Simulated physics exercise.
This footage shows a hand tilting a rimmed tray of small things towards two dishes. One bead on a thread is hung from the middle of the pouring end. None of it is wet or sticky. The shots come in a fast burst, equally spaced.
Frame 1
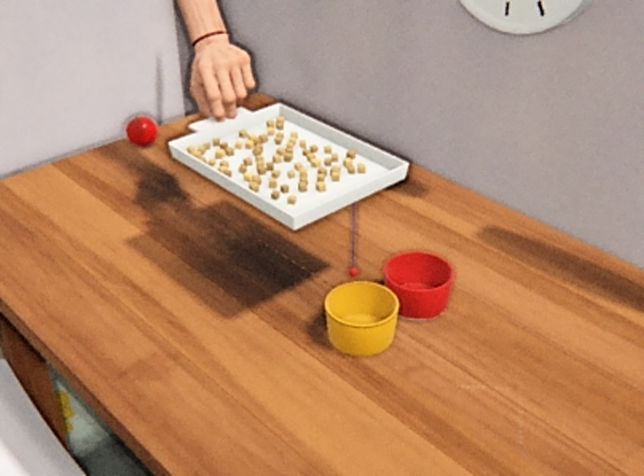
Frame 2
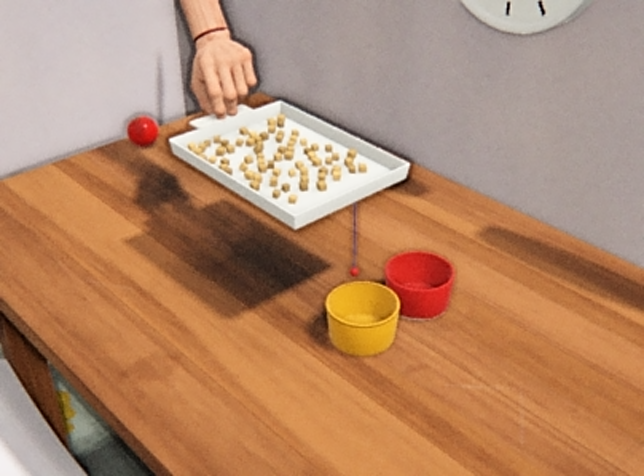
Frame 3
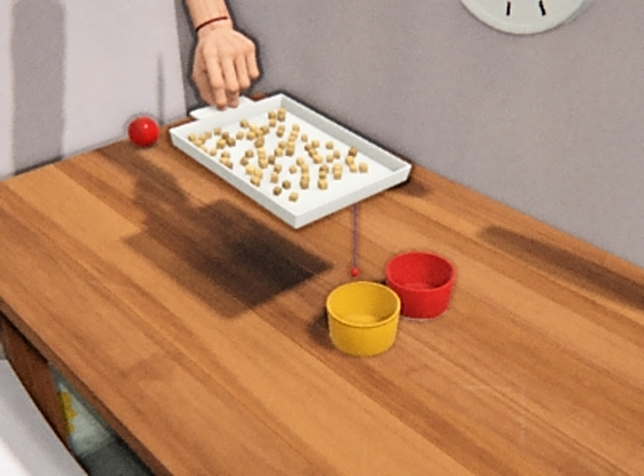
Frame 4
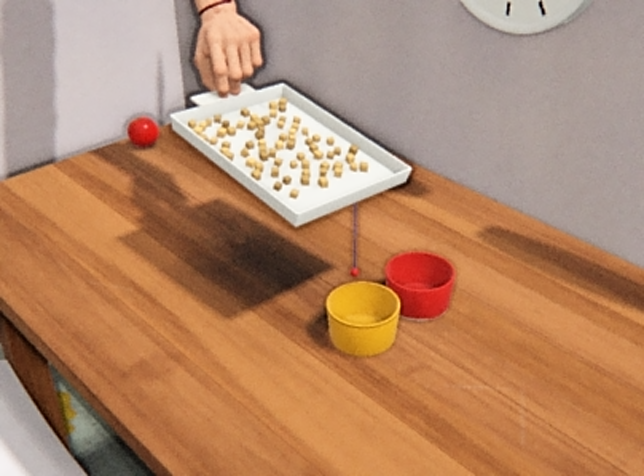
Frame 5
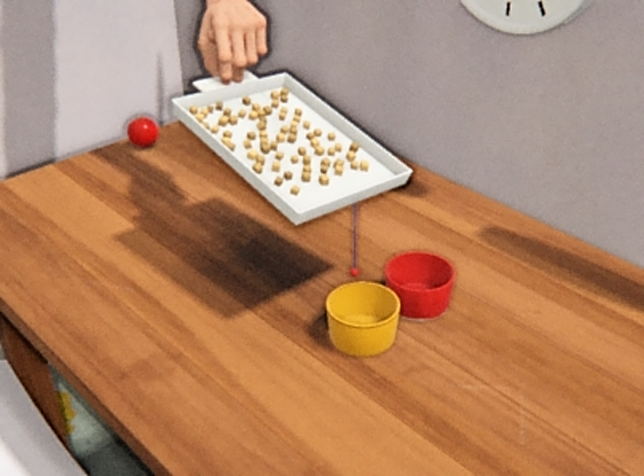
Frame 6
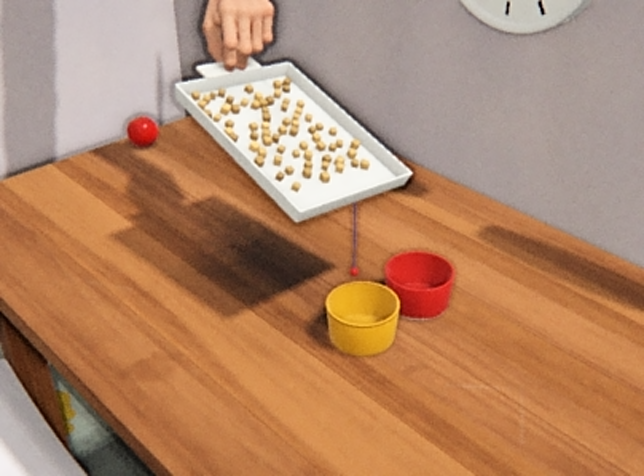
A wooden tabletop beside a grey wall, with part of a clock at the top, is seen from above at an angle by a still camera. A hand with a red cord at the wrist holds a white rimmed tray of small tan cubes above a yellow dish, a red dish and a small red bead on a thread, with a red ball at left. The hand steadily raises the tray's back end, tilting it towards the lower right, while the cubes stay spread across it.
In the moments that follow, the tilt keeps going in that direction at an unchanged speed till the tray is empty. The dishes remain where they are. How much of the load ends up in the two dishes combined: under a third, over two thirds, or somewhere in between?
The catch is strong, above two thirds of the load.
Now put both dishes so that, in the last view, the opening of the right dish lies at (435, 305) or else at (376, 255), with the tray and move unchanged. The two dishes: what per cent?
Trial 1 around 10 percent, trial 2 around 10 percent.
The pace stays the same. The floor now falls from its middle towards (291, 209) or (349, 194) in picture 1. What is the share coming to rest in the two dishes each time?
Roughly 10 percent first and 70 percent second.
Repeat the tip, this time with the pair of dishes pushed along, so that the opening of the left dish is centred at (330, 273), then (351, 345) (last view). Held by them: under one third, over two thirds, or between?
To begin with: Less than a third; after that: Under a third.
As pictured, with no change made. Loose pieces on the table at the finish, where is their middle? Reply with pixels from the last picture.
Approximately (481, 340).
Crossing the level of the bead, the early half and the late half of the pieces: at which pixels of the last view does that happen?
The first part passes (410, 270); everything after passes (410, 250).
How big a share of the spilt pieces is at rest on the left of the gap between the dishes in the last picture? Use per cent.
That would be roughly 40 per cent.
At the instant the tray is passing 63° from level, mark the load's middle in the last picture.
(371, 170).
Soon, tray tipped steeply; nearly all on the tray; a stray few in the air.
A while on, tray tipped past a quarter turn; nearly all on the tray; a small part in the right dish.
Towards the end, tray tipped past a quarter turn; a small part in the left dish; about two thirds in the right dish; about a quarter outside both; a stray few in the air.
Finally, tray tipped past a quarter turn; a small part in the left dish; about two thirds in the right dish; about a quarter outside both; a stray few in the air.
